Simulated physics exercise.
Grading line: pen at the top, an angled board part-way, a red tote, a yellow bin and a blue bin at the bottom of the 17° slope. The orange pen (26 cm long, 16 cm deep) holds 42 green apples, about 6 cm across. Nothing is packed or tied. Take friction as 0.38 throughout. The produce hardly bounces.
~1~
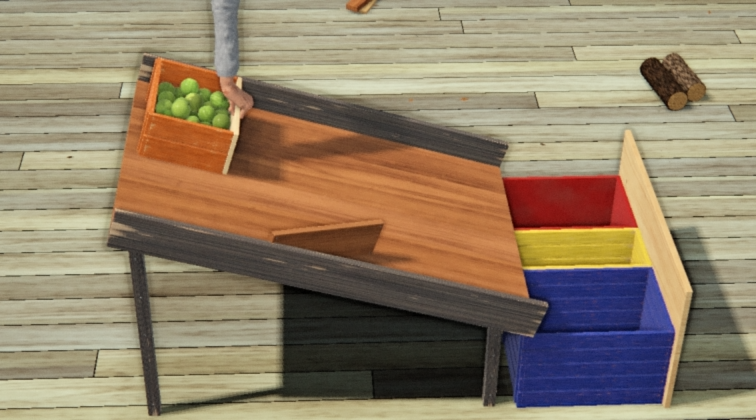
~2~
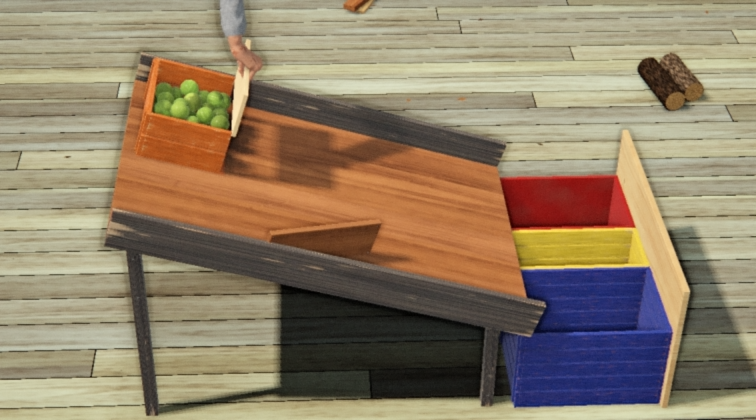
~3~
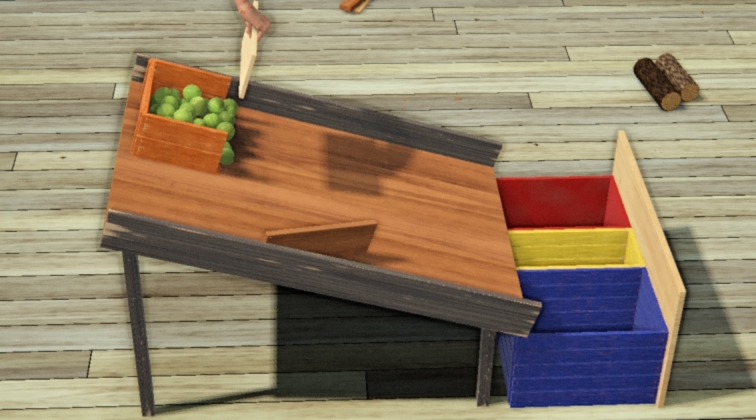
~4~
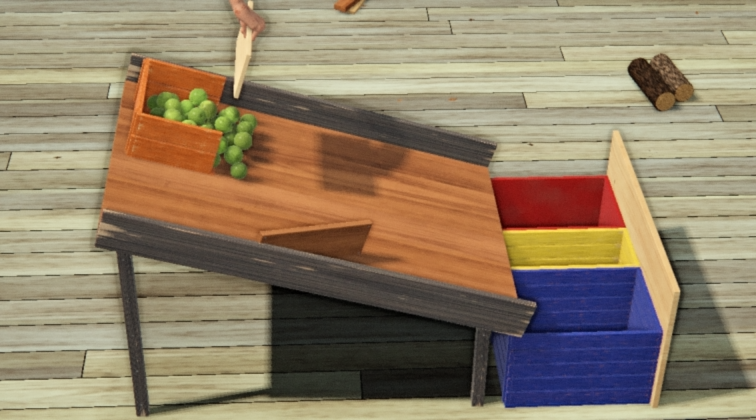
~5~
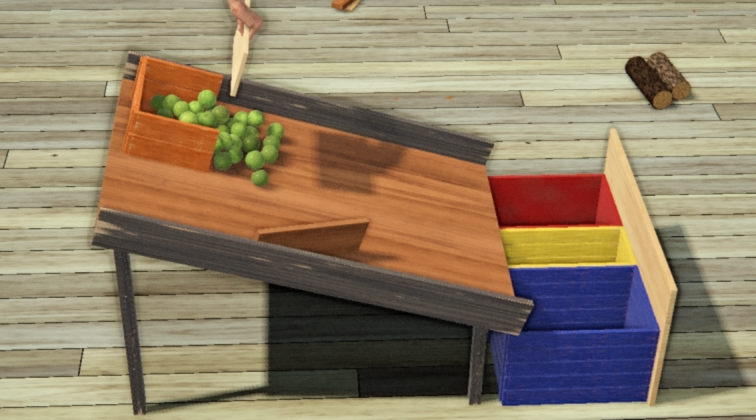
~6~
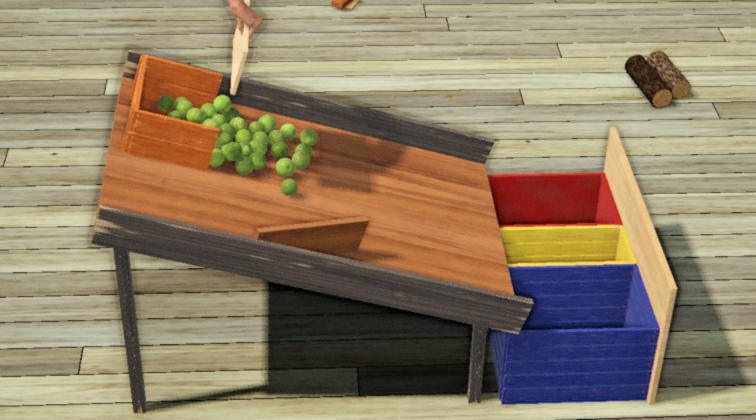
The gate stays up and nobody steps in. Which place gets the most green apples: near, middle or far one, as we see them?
It is the red tote, the farthest one.
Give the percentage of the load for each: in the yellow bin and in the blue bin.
Roughly 30 and 5 per cent.
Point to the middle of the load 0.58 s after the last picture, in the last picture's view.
Around (384, 174).
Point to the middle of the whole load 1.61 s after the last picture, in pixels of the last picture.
At about (570, 269).
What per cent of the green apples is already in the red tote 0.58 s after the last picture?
About 5 per cent.
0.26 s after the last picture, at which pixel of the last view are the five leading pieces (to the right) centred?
At about (393, 185).
Then, 0.26 s after the last picture, 3 still in the orange pen and 39 on the slope.
Then, 0.58 s after the last picture, 2 in the red tote, 34 on the slope and 6 in the air.
Then, 1.03 s after the last picture, 21 in the red tote, 9 in the yellow bin, 2 in the blue bin, 3 on the slope and 7 in the air.
When it is over (1.61 s after the last picture), 27 in the red tote, 13 in the yellow bin and 2 in the blue bin.
